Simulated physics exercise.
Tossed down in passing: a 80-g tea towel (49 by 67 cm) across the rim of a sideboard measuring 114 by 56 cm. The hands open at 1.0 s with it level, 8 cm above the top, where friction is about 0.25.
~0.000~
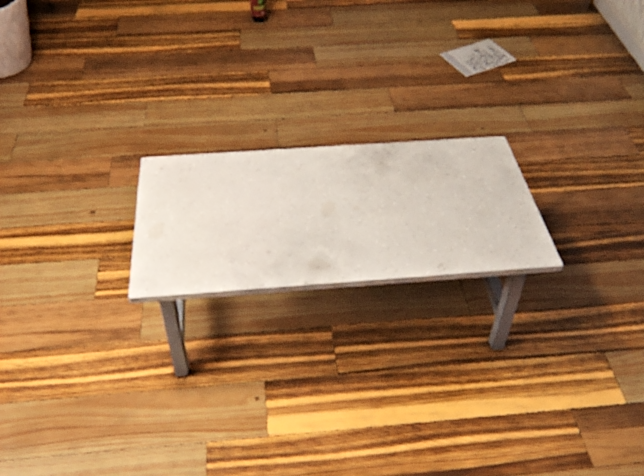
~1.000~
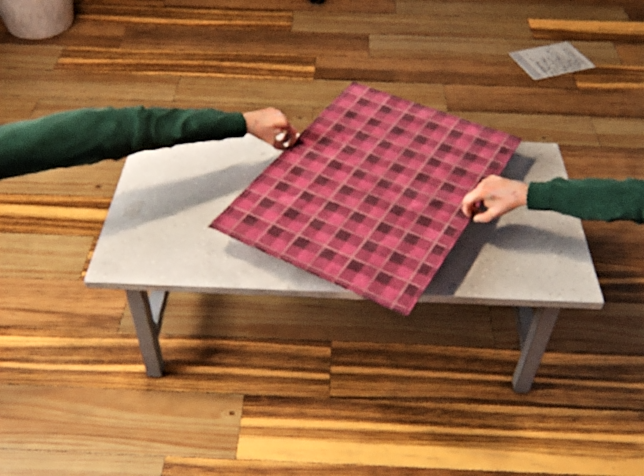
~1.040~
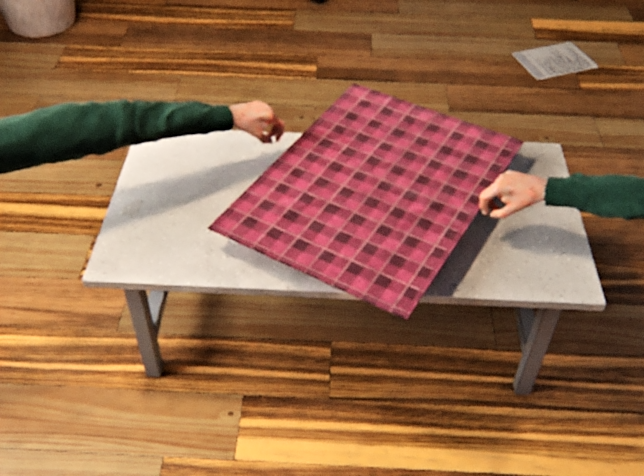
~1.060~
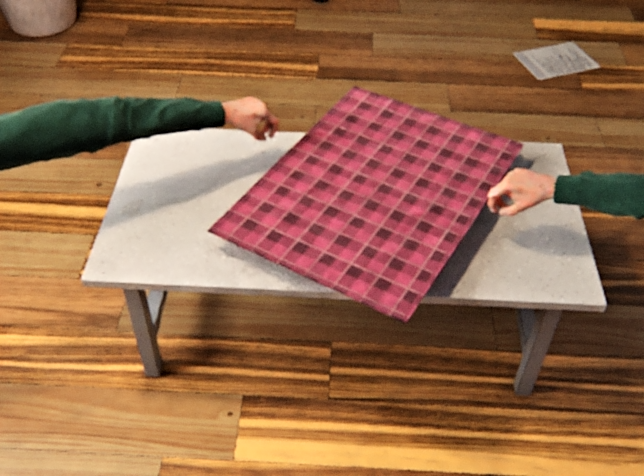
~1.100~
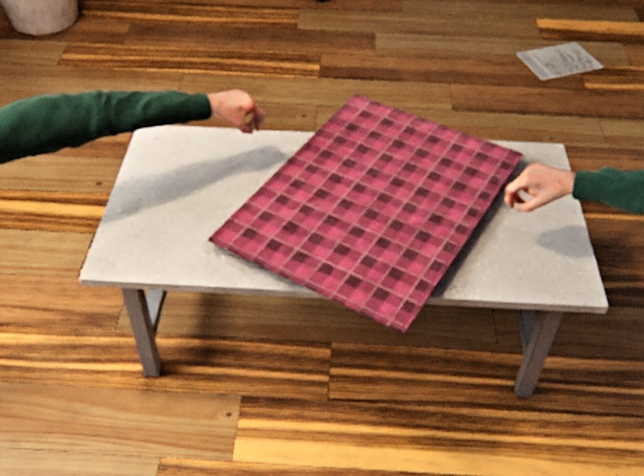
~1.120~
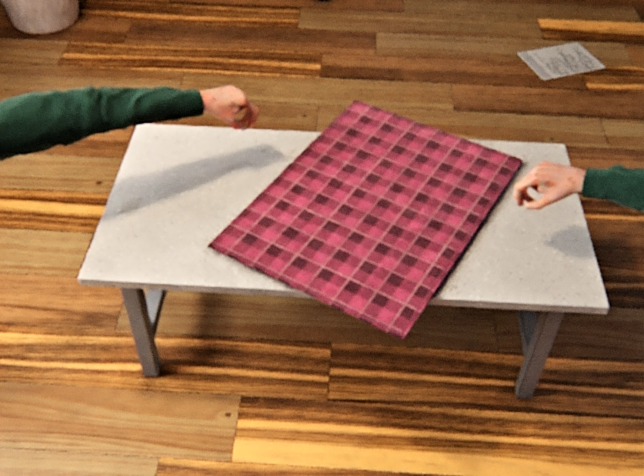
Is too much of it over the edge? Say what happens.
The tea towel keeps to the top.
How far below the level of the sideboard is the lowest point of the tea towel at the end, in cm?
About 12 cm.
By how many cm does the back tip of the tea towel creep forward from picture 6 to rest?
Some 10 cm.
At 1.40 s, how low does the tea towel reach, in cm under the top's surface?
About 12 cm.
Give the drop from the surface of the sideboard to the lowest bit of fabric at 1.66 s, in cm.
About 12 cm.
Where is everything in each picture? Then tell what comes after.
The first picture shows the bare sideboard.
The second picture shows tea towel corners (208, 227) (353, 82) (522, 139) (407, 316).
The third picture shows tea towel corners (207, 229) (354, 84).
The fourth picture shows tea towel corners (207, 231) (355, 86).
The fifth picture shows tea towel corners (207, 240) (355, 95).
The sixth picture shows tea towel corners (207, 246) (355, 101) (522, 161) (403, 340).
By 1.4 s, 85 % of the tea towel is still over the top.
By 1.7 s, 85 % of the tea towel is still over the top.
By 1.9 s, 85 % of the tea towel is still over the top.
By 2.2 s, 85 % of the tea towel is still over the top.
By 4.4 s, 85 % of the tea towel is still over the top.
